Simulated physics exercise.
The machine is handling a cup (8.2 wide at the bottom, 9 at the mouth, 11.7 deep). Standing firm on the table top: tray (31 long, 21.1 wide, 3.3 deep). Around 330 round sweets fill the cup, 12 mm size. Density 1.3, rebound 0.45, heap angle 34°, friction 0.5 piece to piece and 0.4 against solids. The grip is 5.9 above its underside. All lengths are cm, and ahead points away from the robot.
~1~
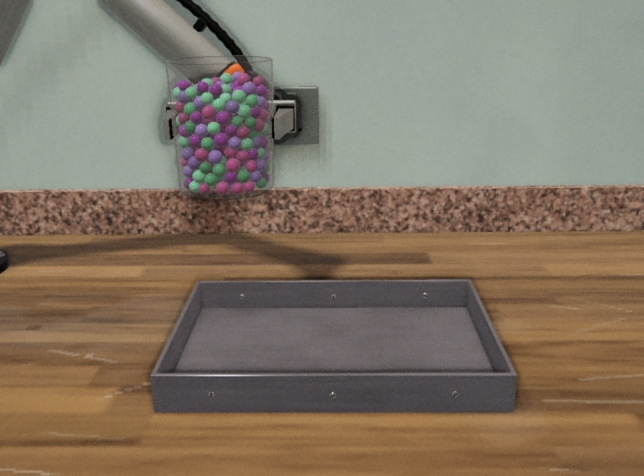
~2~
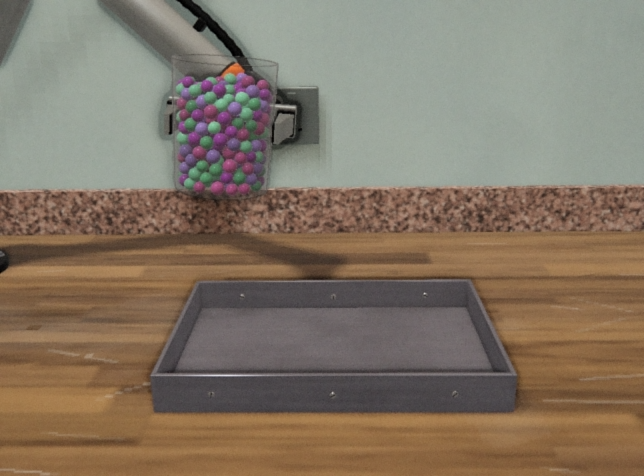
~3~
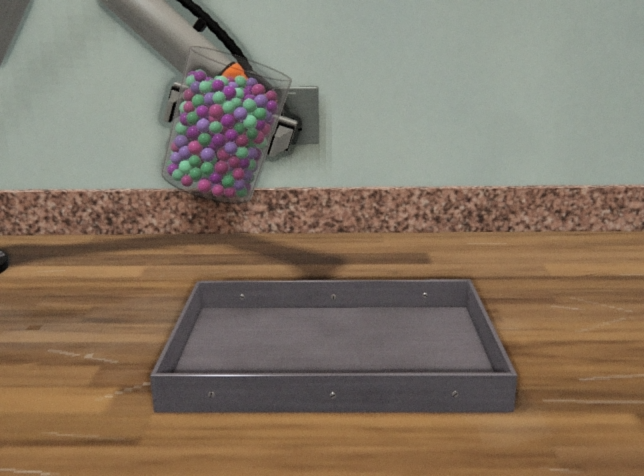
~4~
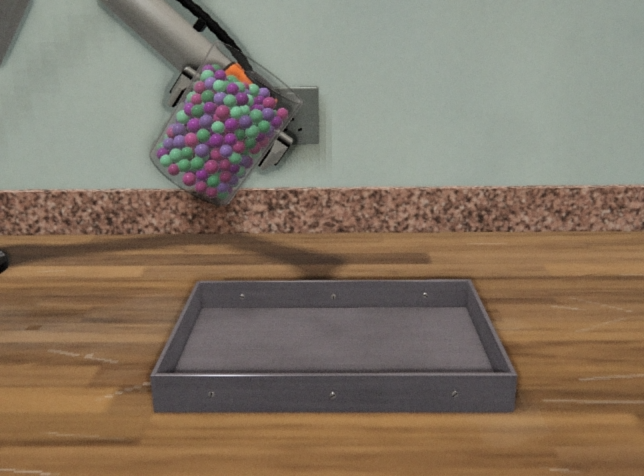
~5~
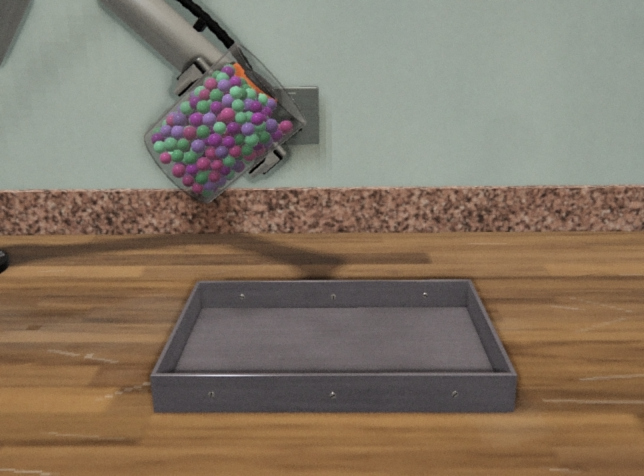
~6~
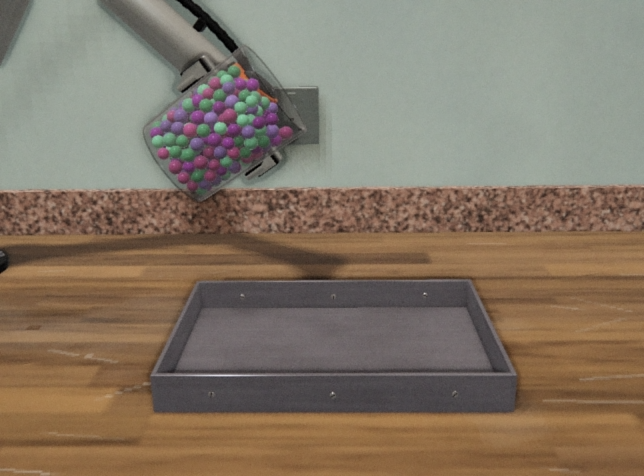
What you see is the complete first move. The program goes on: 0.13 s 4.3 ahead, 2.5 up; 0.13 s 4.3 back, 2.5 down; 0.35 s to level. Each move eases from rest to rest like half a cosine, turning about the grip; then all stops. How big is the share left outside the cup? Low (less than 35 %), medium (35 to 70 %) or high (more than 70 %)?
A low share, less than 35 %, ends outside the cup.
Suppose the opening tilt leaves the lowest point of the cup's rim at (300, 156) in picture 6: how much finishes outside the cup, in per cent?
Some 50 per cent.
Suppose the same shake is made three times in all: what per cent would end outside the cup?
It would be near 40 per cent.
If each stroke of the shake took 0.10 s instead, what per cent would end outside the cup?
It would be near 40 per cent.
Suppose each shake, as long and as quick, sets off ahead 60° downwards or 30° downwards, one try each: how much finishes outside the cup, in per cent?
About 0 and 5 per cent.
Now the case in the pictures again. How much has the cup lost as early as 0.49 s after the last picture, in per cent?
Near 25 per cent so far.
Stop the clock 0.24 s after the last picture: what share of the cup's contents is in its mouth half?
About 55 per cent.
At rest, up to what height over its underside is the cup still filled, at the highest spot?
About 10.0 cm.
Then, 0.24 s after the last picture, tilted 55° forward, highest piece 28 above the table; 285 in the cup, 43 in flight or on a rim.
Then, 0.49 s after the last picture, tilted 15° forward, highest piece 28 above the table; 253 in the cup, 70 in the tray, 5 in flight or on a rim.
Then, 0.81 s after the last picture, level, highest piece 27 above the table; 253 in the cup, 73 in the tray, 2 on the table or floor.
Then, 1.86 s after the last picture, level, highest piece 27 above the table; 253 in the cup, 73 in the tray, 2 on the table or floor.
Final count, 253 in the cup, 73 in the tray, 2 on the table or floor. That is 23 % outside the cup.
